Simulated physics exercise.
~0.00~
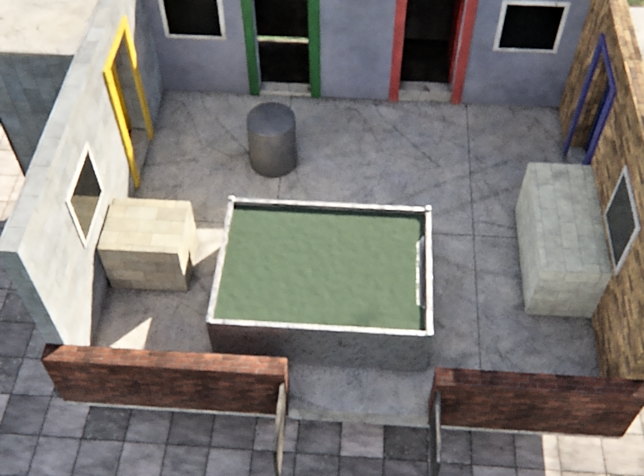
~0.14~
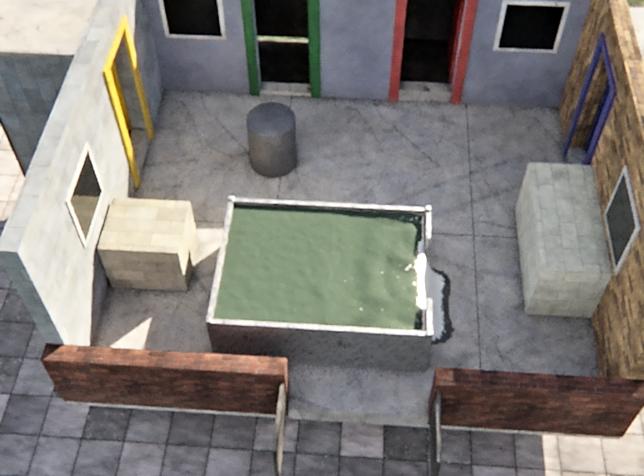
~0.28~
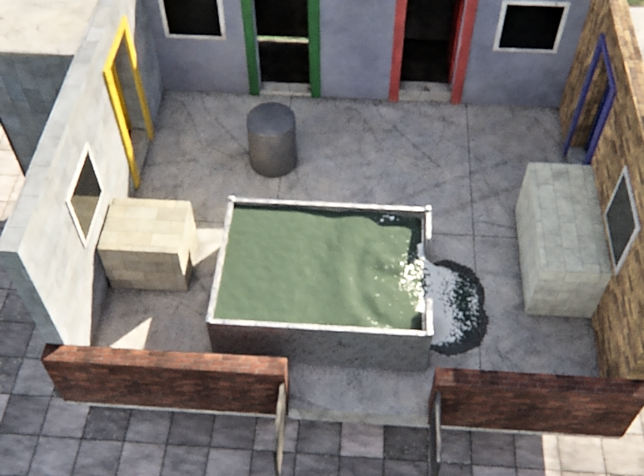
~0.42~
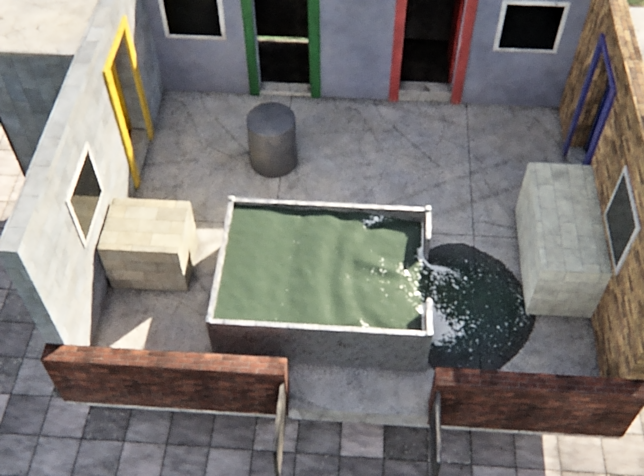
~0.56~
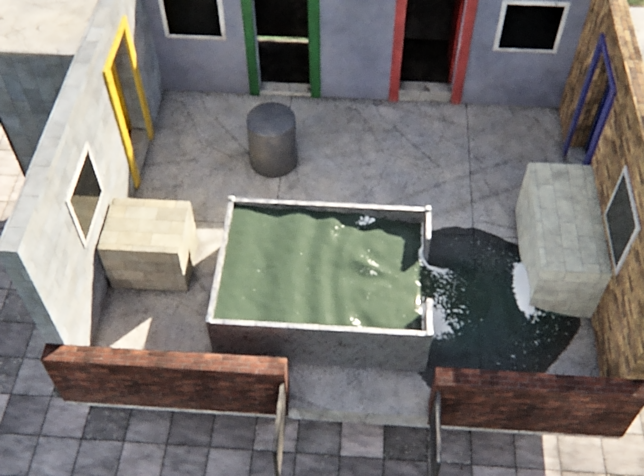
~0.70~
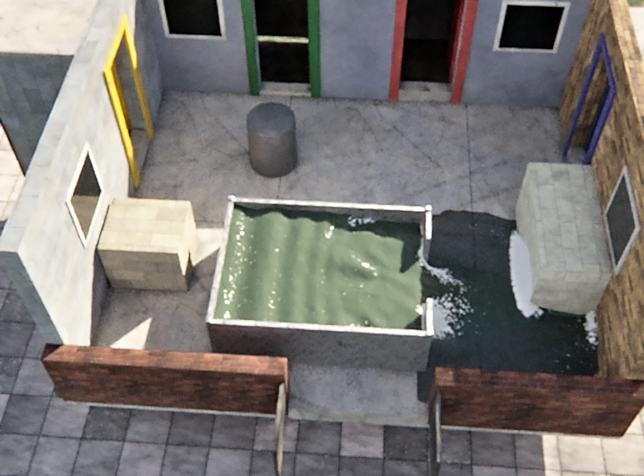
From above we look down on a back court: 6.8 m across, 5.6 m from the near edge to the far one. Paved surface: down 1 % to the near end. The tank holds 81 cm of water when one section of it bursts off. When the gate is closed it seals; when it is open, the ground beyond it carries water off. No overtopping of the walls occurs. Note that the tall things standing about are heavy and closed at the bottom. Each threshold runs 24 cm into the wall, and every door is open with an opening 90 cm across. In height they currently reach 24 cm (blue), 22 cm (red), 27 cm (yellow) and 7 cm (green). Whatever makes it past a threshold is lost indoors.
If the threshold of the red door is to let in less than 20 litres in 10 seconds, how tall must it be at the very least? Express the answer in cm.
At the very least, close to 15 cm.
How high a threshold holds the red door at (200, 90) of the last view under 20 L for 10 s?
Close to 11.0 cm at the least.
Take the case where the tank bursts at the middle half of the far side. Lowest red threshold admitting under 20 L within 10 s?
Estimate: Near 25 cm.
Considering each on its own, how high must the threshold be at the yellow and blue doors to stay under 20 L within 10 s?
Some 7.5 cm for yellow, some 9.0 cm for blue.
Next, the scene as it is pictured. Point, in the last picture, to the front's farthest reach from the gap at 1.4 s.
Lab note: Front tip approx. at (524, 144).
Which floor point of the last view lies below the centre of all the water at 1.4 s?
The water's centre is at about (369, 302).
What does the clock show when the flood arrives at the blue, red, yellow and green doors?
The blue door at 3.6 s, the red door at 2.0 s, the yellow door at 5.0 s, the green door at 3.0 s.
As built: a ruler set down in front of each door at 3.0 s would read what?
Lab note, depth in cm: Blue 0; red 20; yellow 0; green 1.
After 1.4 s water covers 20 % of the floor, deepest (64 cm) near (596, 410); it has not reached the red door.
After 3.0 s water covers 45 % of the floor, deepest (50 cm) near (596, 410); 20 cm at the red door, 0 litres in over its 22 cm threshold.
After 10.0 s water covers 95 % of the floor, deepest (19 cm) near (126, 227); 13 cm at the red door, 0 litres in over its 22 cm threshold.
At the red door as built, the water arrived by 2.1 s and peaked near 21 cm at 5.2 s.
With a threshold of 14 cm, 38 litres would have come in within the 10 s; with 16.5 cm, 10 litres. So under 20 litres takes about 15 cm.
